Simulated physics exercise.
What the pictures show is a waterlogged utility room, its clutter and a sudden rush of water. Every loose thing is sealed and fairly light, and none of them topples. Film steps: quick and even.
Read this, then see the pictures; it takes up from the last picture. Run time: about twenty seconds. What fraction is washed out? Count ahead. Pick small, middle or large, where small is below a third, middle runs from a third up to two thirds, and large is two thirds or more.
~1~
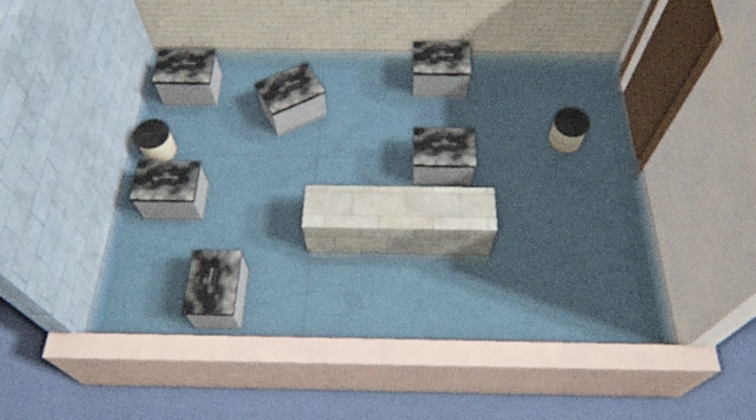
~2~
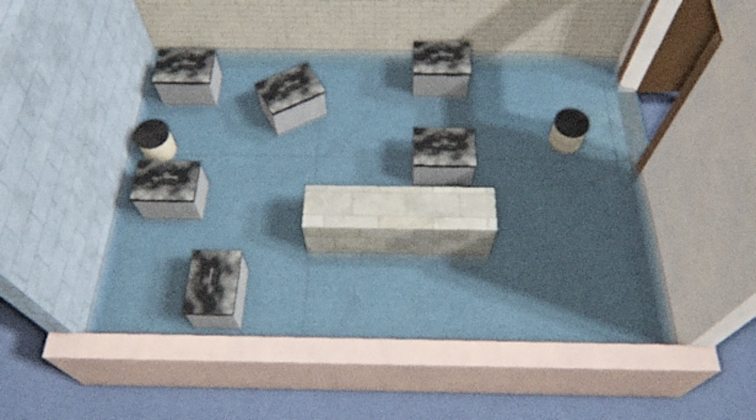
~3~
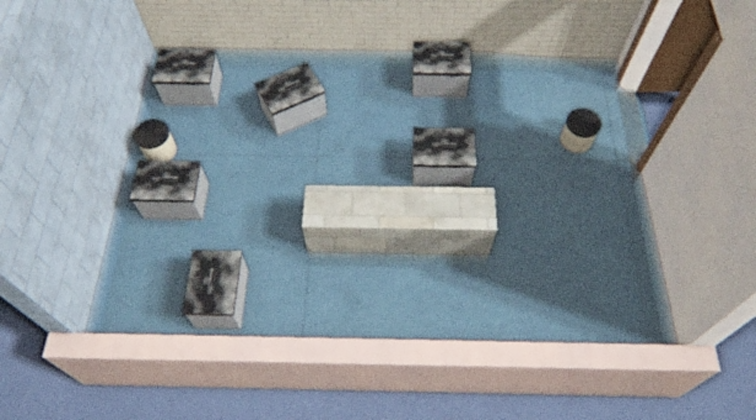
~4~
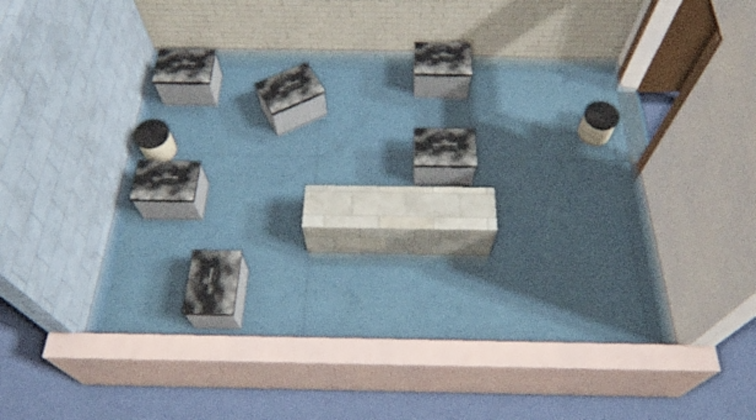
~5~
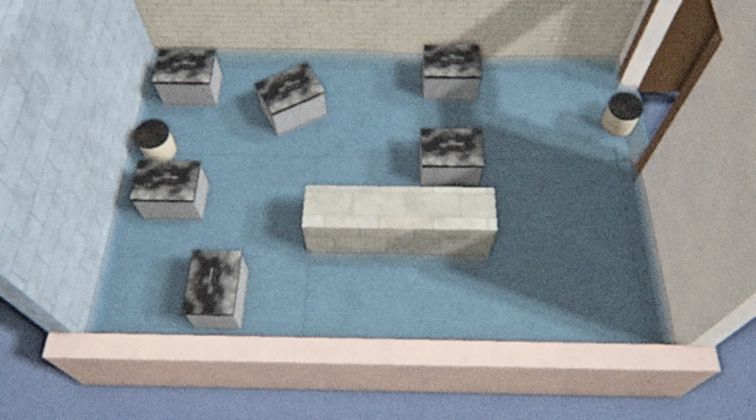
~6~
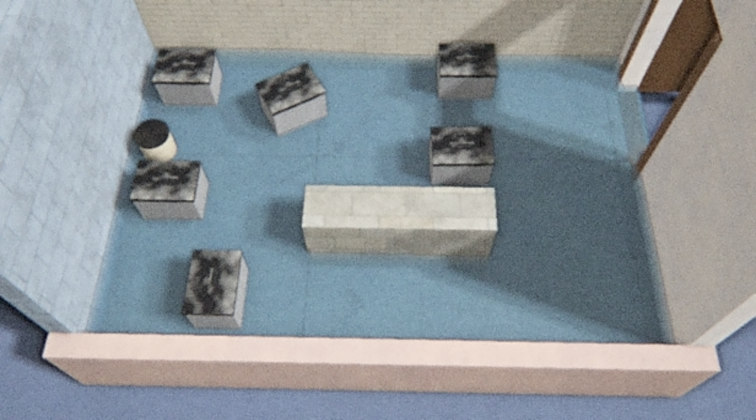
Middle.
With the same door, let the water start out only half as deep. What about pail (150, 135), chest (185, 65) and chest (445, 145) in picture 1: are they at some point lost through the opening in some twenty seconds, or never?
Outcomes, first to last: Kept back, kept back, departed.
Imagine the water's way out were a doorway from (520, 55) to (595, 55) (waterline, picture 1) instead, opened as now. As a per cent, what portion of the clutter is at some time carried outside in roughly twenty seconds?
Roughly 50 in a hundred.
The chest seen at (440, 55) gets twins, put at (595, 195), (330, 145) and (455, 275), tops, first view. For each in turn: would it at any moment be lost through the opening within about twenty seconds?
Going one by one, I'd say it leaves, then it leaves, then it leaves.
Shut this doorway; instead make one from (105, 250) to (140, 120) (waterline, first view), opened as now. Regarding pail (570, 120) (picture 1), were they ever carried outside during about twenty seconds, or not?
The outcome for it is not removed.
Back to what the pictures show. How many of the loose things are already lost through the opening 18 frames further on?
That comes to 3.
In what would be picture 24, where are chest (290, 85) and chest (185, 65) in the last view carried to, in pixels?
Look for them around (402, 90) and (220, 65).
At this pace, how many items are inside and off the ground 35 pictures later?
By my tally, 5.
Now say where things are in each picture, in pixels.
In the first frame, a chest at (442, 57) floats; a chest at (444, 146), afloat; 0 of 8 have shifted.
In the second frame, a chest at (442, 57) floats; a chest at (444, 146), afloat; 0 of 8 have shifted.
In the third frame, a chest at (442, 57) floats; a chest at (444, 146), afloat; 1 of 8 have shifted.
In the fourth frame, a chest at (443, 58) floats; a chest at (445, 146) floats; 1 of 8 have shifted.
In the fifth frame, a chest at (452, 60) floats, close to its start; a chest at (452, 147), afloat, close to its start; 3 of 8 have shifted.
In the sixth frame, a chest at (468, 59), afloat, close to its start; a chest at (462, 145), afloat, close to its start; 3 of 8 have shifted.
A moment on, 1 of 8 are out; 7 afloat.
Next, 3 of 8 are out; 5 afloat.
Later, 3 of 8 are out; 5 afloat.
In the end, 4 of 8 are out; 4 afloat.
